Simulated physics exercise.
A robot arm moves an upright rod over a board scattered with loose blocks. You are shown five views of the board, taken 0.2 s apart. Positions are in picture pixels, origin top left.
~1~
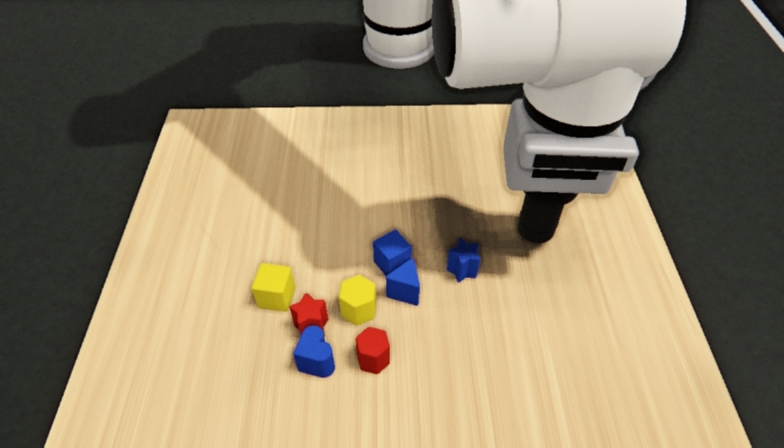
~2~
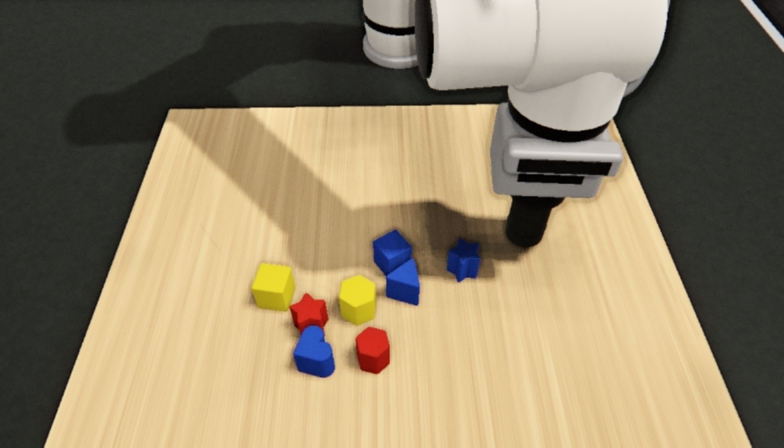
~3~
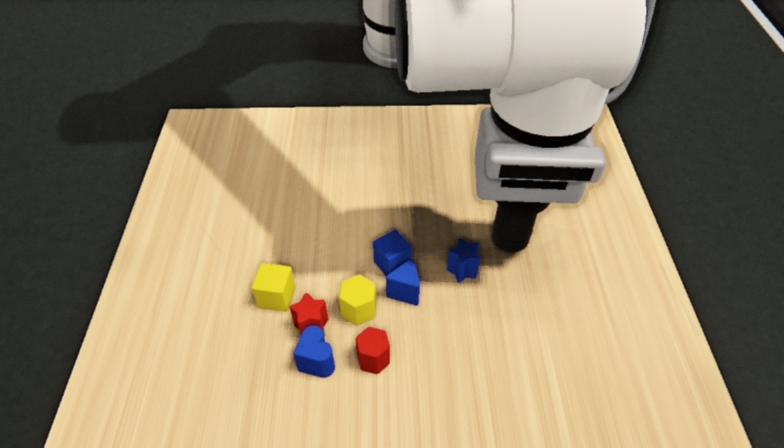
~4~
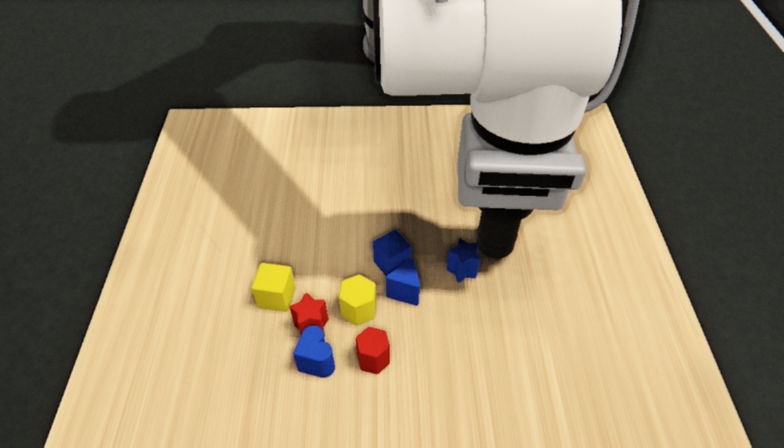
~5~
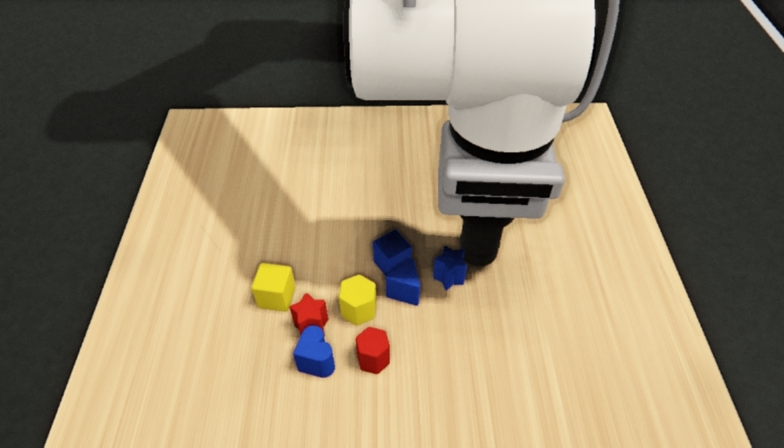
The clip opens on a wooden board scattered with red, yellow and blue blocks, with a white robot arm holding a dark rod upright at the right. The arm moves the rod steadily left toward the blue star block, then nudges the star slightly left while the other blocks stay still.
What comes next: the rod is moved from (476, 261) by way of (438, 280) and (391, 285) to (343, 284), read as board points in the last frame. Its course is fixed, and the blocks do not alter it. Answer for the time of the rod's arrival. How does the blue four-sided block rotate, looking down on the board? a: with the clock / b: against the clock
Option a.
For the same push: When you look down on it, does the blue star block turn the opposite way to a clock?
I'd say yes.
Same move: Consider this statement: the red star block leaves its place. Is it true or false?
Answer: True.
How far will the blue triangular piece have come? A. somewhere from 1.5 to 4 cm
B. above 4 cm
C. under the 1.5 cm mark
Option B.
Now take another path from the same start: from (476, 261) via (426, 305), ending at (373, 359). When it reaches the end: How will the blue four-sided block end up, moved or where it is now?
Once the path ends, it is where it was.
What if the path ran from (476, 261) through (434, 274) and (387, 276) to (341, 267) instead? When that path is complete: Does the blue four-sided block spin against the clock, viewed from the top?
Answer: No.
What follows on the original path. One third of the way, rod (438, 272); yellow hexagon (354, 291); blue triangular piece (387, 284), turned 30° clockwise; blue star block (414, 283), turned 25° anticlockwise.
Two thirds of the way, rod (389, 277); red star block (295, 311), turned 15° anticlockwise; yellow hexagon (328, 298); blue four-sided block (381, 238), turned 25° clockwise; blue triangular piece (359, 300), turned 80° clockwise; blue star block (394, 294), turned 95° anticlockwise.
At the end, rod (342, 276); red star block (295, 311), turned 15° anticlockwise; yellow hexagon (328, 298); blue four-sided block (379, 237), turned 35° clockwise; blue triangular piece (359, 300), turned 80° clockwise; blue star block (394, 293), turned 95° anticlockwise.
